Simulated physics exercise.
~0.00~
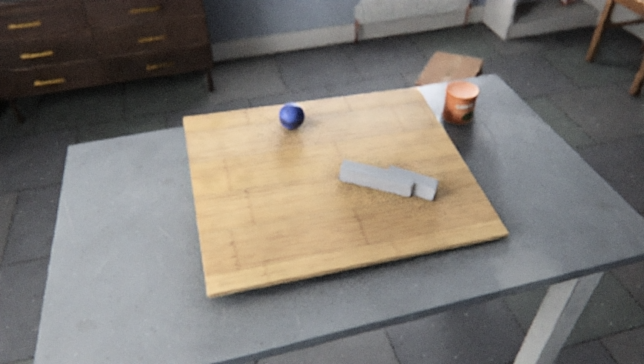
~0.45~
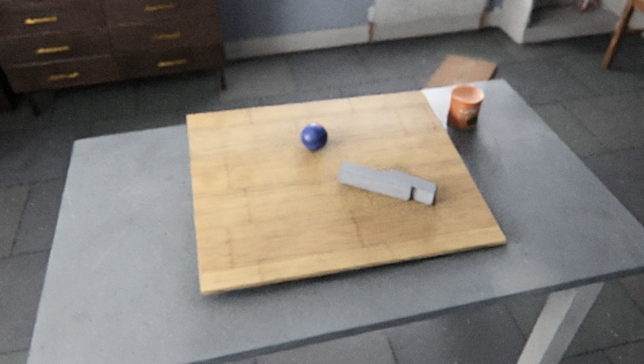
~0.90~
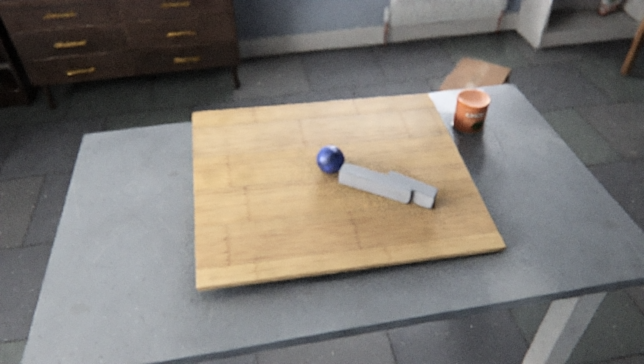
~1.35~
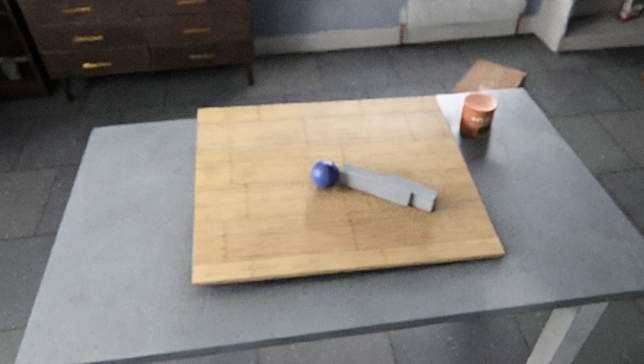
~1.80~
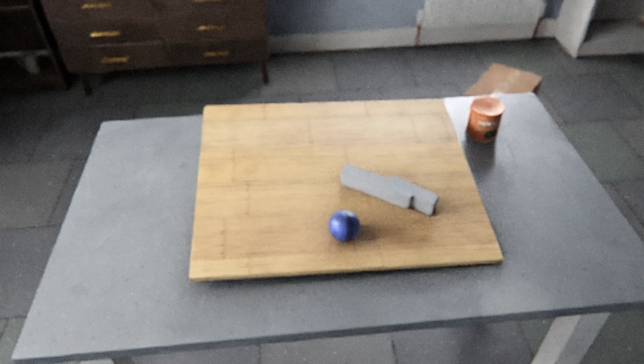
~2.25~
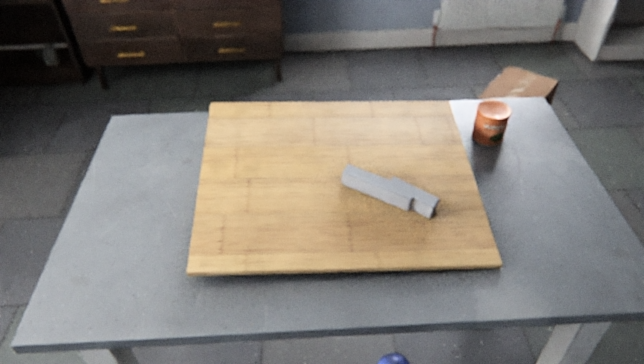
On a grey table, a blue ball rolling down a tilted wooden board, meeting a grey block and dropping off the near edge.
